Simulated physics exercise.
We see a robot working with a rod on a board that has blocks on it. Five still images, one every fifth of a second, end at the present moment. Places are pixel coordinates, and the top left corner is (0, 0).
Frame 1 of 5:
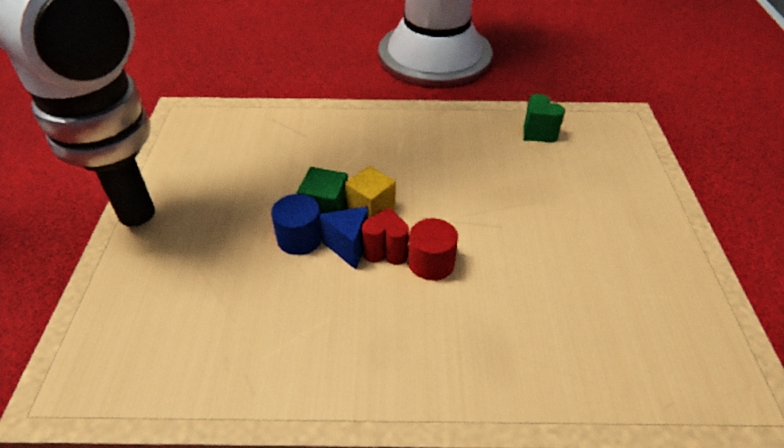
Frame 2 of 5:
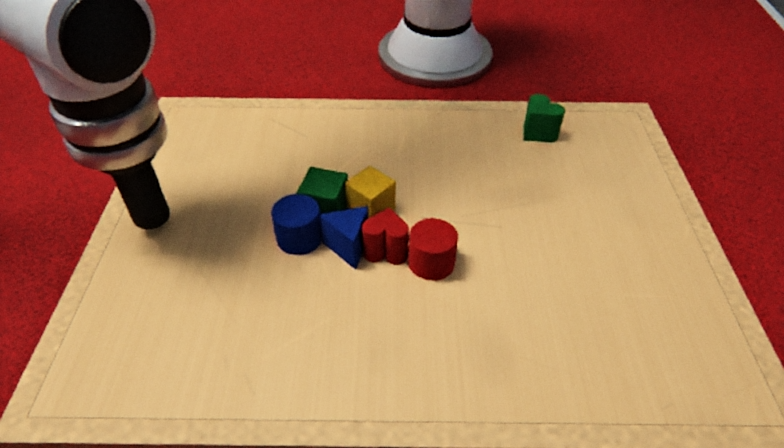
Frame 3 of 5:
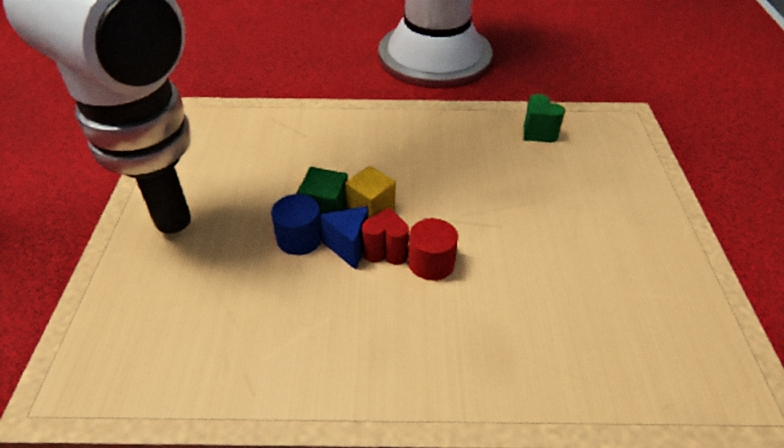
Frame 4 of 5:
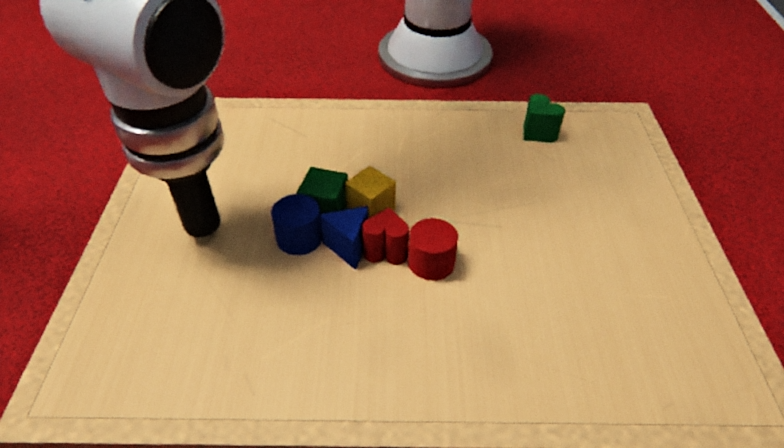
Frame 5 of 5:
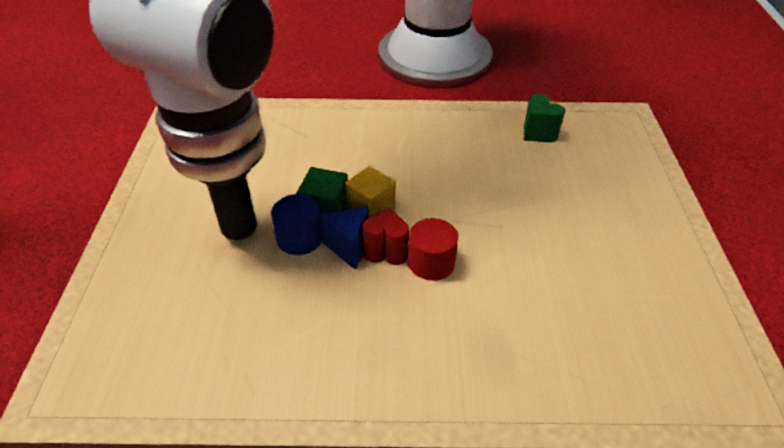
The robot arm moves its black rod right across the board, nearing the blue cylinder.
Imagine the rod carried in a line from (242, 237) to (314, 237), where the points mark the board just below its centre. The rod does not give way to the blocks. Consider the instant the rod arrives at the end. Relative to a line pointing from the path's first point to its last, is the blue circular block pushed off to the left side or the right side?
The left.
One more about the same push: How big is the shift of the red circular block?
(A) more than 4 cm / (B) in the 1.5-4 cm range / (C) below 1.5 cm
B: In the 1.5-4 cm range.
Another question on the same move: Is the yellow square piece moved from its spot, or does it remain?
It is moved from its place.
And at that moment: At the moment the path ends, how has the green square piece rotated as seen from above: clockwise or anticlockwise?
Anticlockwise.
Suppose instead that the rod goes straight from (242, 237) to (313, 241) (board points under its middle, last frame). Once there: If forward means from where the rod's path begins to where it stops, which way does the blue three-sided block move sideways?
Picture yourself facing from the start of the path to its end: The blue three-sided block moves off to your left.
The first path, step by step. Halfway along, rod (277, 228); blue circular block (316, 208); green square piece (326, 178); blue three-sided block (361, 224), turned 25° clockwise; red heart block (399, 227), turned 20° anticlockwise; red circular block (447, 236).
At the end, rod (313, 228); blue circular block (352, 200); green square piece (328, 173), turned 20° anticlockwise; blue three-sided block (384, 216), turned 65° clockwise; yellow square piece (379, 177); red heart block (416, 237); red circular block (465, 243).
